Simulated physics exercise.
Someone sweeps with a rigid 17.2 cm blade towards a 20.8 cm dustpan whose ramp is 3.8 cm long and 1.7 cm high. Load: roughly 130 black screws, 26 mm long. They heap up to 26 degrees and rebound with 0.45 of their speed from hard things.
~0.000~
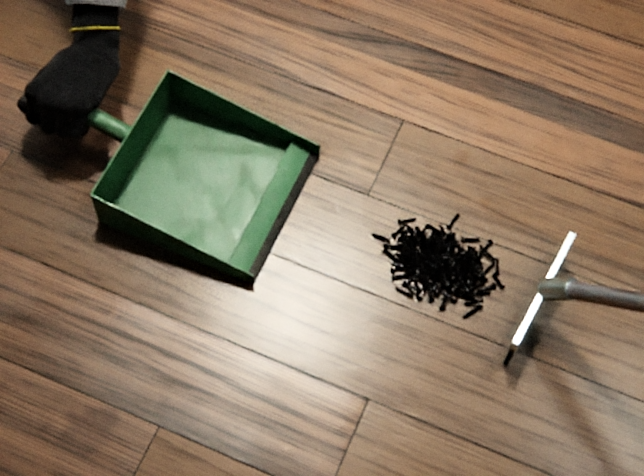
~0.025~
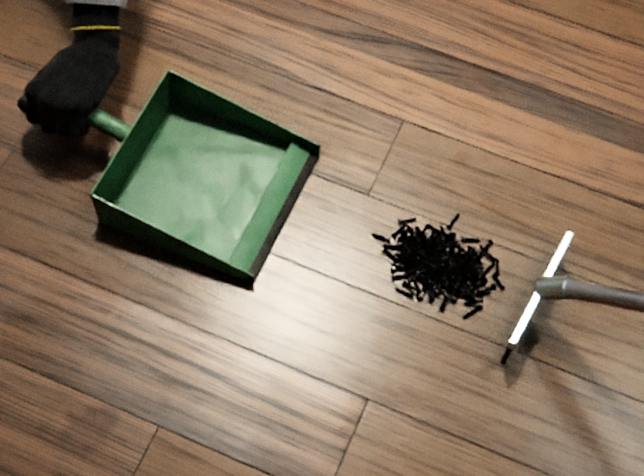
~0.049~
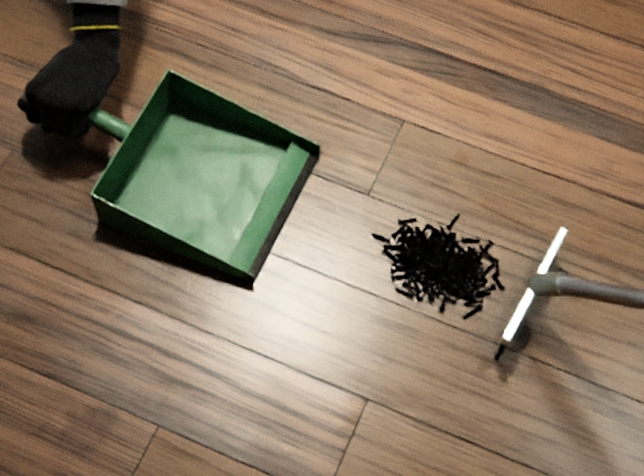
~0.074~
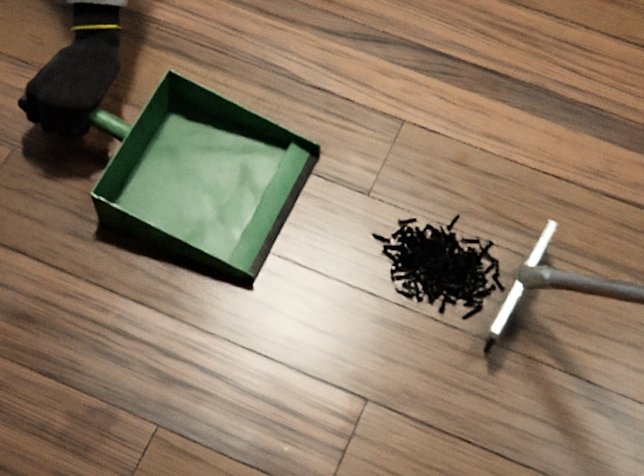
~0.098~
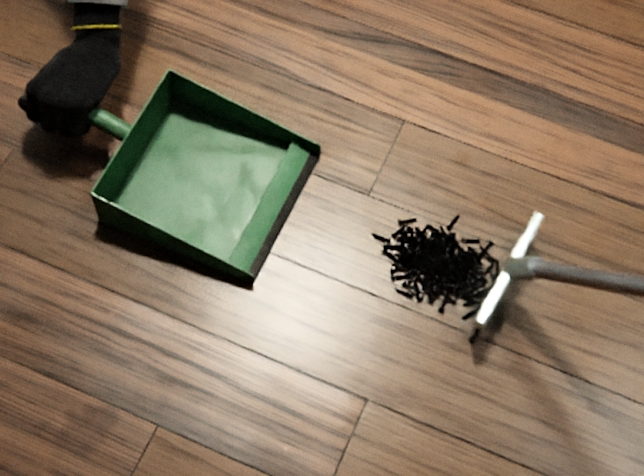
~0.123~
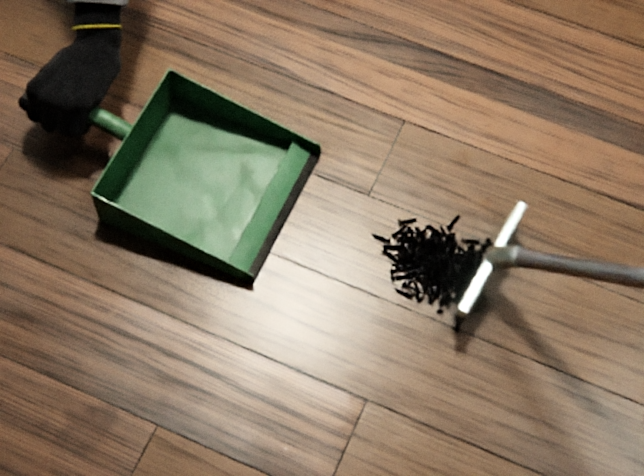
On a wooden floor, a pale blade on a grey handle sliding left into a pile of small black pieces near a gloved hand gripping a green dustpan.
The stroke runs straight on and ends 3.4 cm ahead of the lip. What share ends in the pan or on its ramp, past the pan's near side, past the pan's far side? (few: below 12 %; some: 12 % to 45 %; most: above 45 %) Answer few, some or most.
Pan some, near side few, far side some.
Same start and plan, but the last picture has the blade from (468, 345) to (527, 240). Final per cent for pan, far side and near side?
Pan 0, far 0, near 5.
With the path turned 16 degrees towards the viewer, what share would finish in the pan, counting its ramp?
Then about 35 per cent.
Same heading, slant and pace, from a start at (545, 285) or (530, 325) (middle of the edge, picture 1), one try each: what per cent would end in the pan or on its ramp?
Some 30 and 30 per cent.
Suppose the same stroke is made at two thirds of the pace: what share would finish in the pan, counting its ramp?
Then about 25 per cent.
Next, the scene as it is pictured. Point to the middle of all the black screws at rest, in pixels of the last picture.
Around (306, 179).
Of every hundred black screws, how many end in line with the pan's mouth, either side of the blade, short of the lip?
Roughly 40 per cent.
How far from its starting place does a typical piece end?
Some 22 cm.
After 0.25 s, middle of the blade 14 cm from the lip; 0 % over the lip, far side 5 %, near side 0 %.
After 0.33 s, middle of the blade 7 cm from the lip; 0 % over the lip, far side 10 %, near side 0 %.
Then, at 0.55 s, middle of the blade 4 cm from the lip; 35 % over the lip, far side 20 %, near side 0 %.
By 1.2 s all is still; pan 35 %, near side 0 %, far side 20 %, in front of the lip or behind the blade 40 %.
